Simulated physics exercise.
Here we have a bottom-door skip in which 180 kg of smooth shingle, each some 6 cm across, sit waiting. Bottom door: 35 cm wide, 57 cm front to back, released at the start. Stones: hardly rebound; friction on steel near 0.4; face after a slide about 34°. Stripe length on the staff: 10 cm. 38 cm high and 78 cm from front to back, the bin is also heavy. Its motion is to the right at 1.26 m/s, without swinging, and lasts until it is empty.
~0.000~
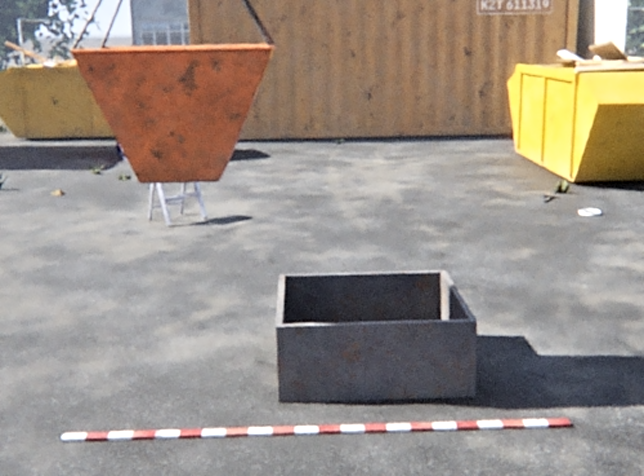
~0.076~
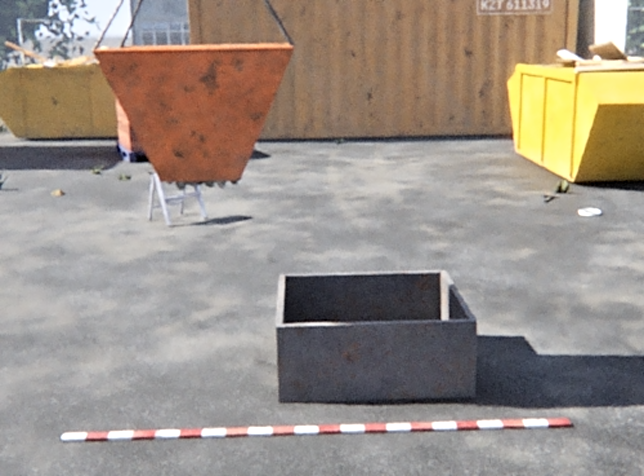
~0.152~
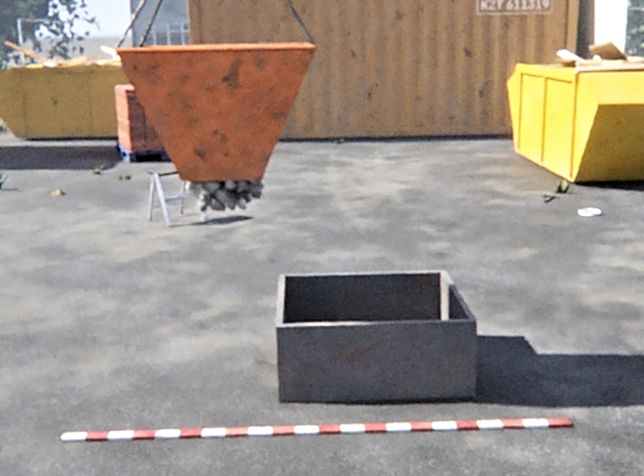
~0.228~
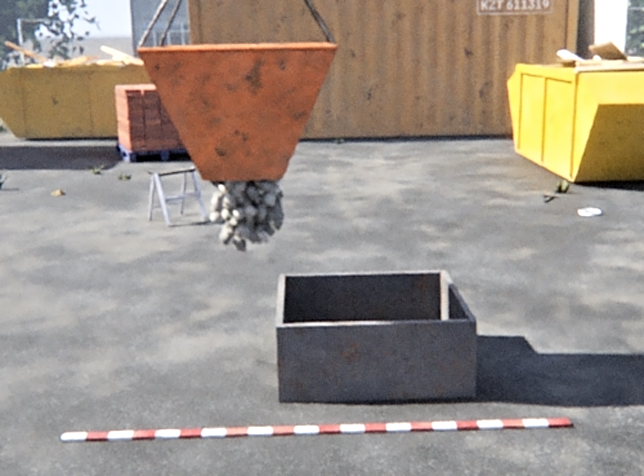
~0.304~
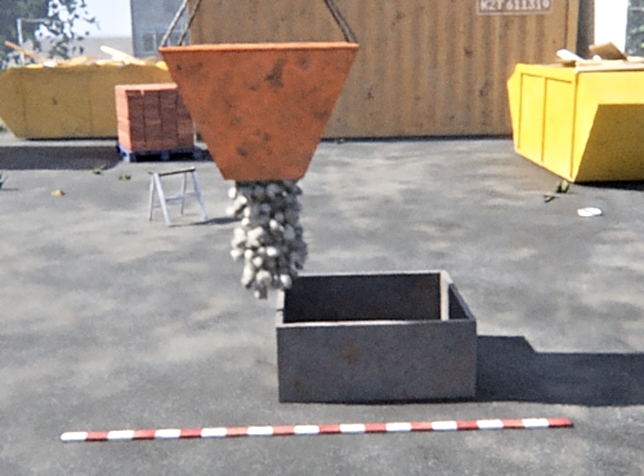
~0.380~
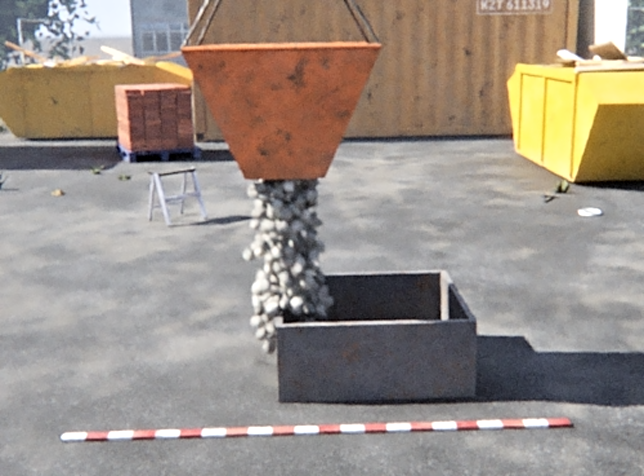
An orange skip glides right over the paved yard, releasing grey stones from its bottom.
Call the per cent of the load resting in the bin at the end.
Around 94 percent.
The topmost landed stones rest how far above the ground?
Some 34 cm high.
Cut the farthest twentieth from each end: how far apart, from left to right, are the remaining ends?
I'd say close to 90 cm, left to right.
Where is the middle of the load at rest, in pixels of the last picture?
Their centre ends up around (385, 342).
After 0.7 s, 0 % in the bottom-door skip, 6 % falling or lying left of the bin, 93 % falling or lying in the bin; the stones farthest right are at (439, 344).
After 1.1 s, 0 % in the bottom-door skip, 6 % falling or lying left of the bin, 94 % falling or lying in the bin; the stones farthest right are at (449, 329).
After 1.7 s, 0 % in the bottom-door skip, 6 % falling or lying left of the bin, 94 % falling or lying in the bin; the stones farthest right are at (449, 332).
After 2.6 s, 0 % in the bottom-door skip, 6 % falling or lying left of the bin, 94 % falling or lying in the bin; the stones farthest right are at (449, 332).
After 4.5 s, 0 % in the bottom-door skip, 6 % left of the bin, 94 % in the bin; the stones farthest right are at (449, 332).
